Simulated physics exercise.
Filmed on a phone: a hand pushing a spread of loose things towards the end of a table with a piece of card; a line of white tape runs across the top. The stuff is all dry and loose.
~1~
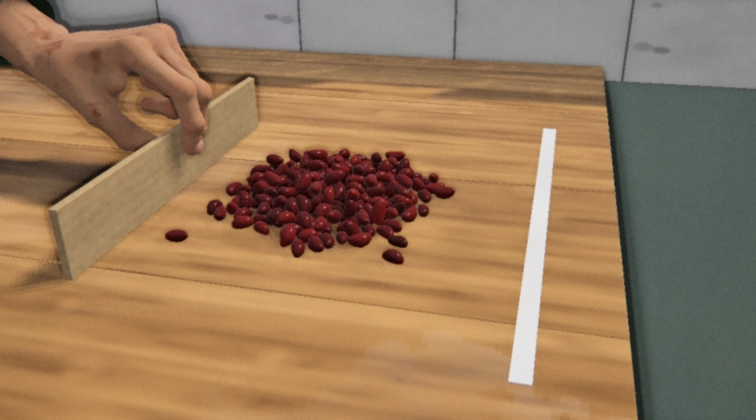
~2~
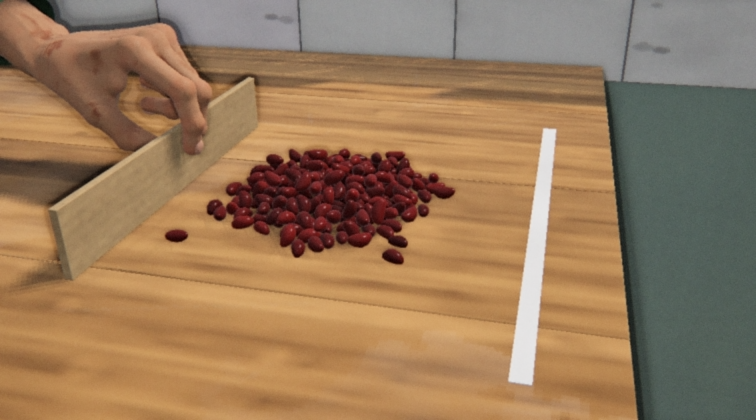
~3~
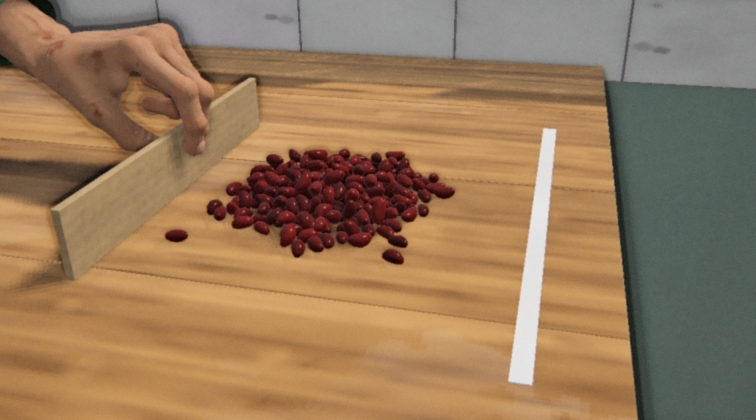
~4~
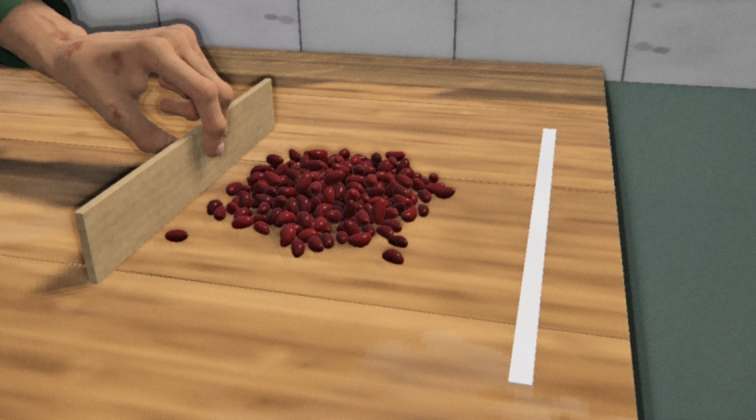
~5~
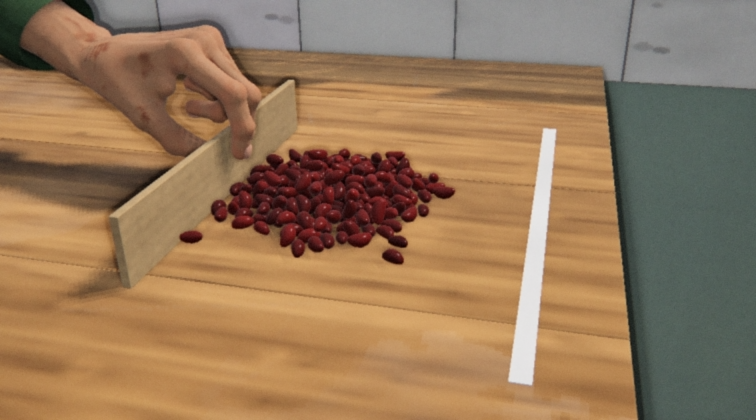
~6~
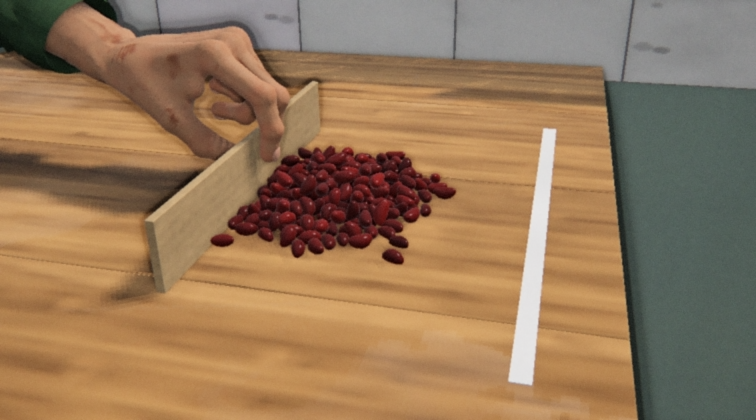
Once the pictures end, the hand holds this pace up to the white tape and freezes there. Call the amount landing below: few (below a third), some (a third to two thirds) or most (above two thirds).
Some.
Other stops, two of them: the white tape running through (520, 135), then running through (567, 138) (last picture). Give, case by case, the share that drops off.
Roughly 30 % and 70 %.
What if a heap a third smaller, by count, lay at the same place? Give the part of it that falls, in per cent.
50 %, about.
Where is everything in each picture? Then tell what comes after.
Piece of card near (81, 228), at rest; white tape near (549, 137), about a palm's width from the edge; edge at (619, 231); the heap near (333, 196), kidney beans, in the first picture.
Piece of card near (81, 228), at rest, in the second picture.
Piece of card near (83, 228); the heap near (333, 196), in the third picture.
Piece of card near (106, 231), in the fourth picture.
Piece of card near (139, 235); the heap near (333, 196), only a few pushed along, in the fifth picture.
Piece of card near (172, 239); white tape near (549, 137); edge at (619, 231); the heap near (339, 197), near a third pushed along, in the sixth picture.
Shortly afterwards, piece of card still moving, near (400, 146); heap all on the table, its front near (552, 224).
Next, piece of card stopped at the white tape; heap near a third over the edge.
Some moments later, piece of card stopped at the white tape; heap near half over the edge.
In the end, piece of card stopped at the white tape; heap near half over the edge.
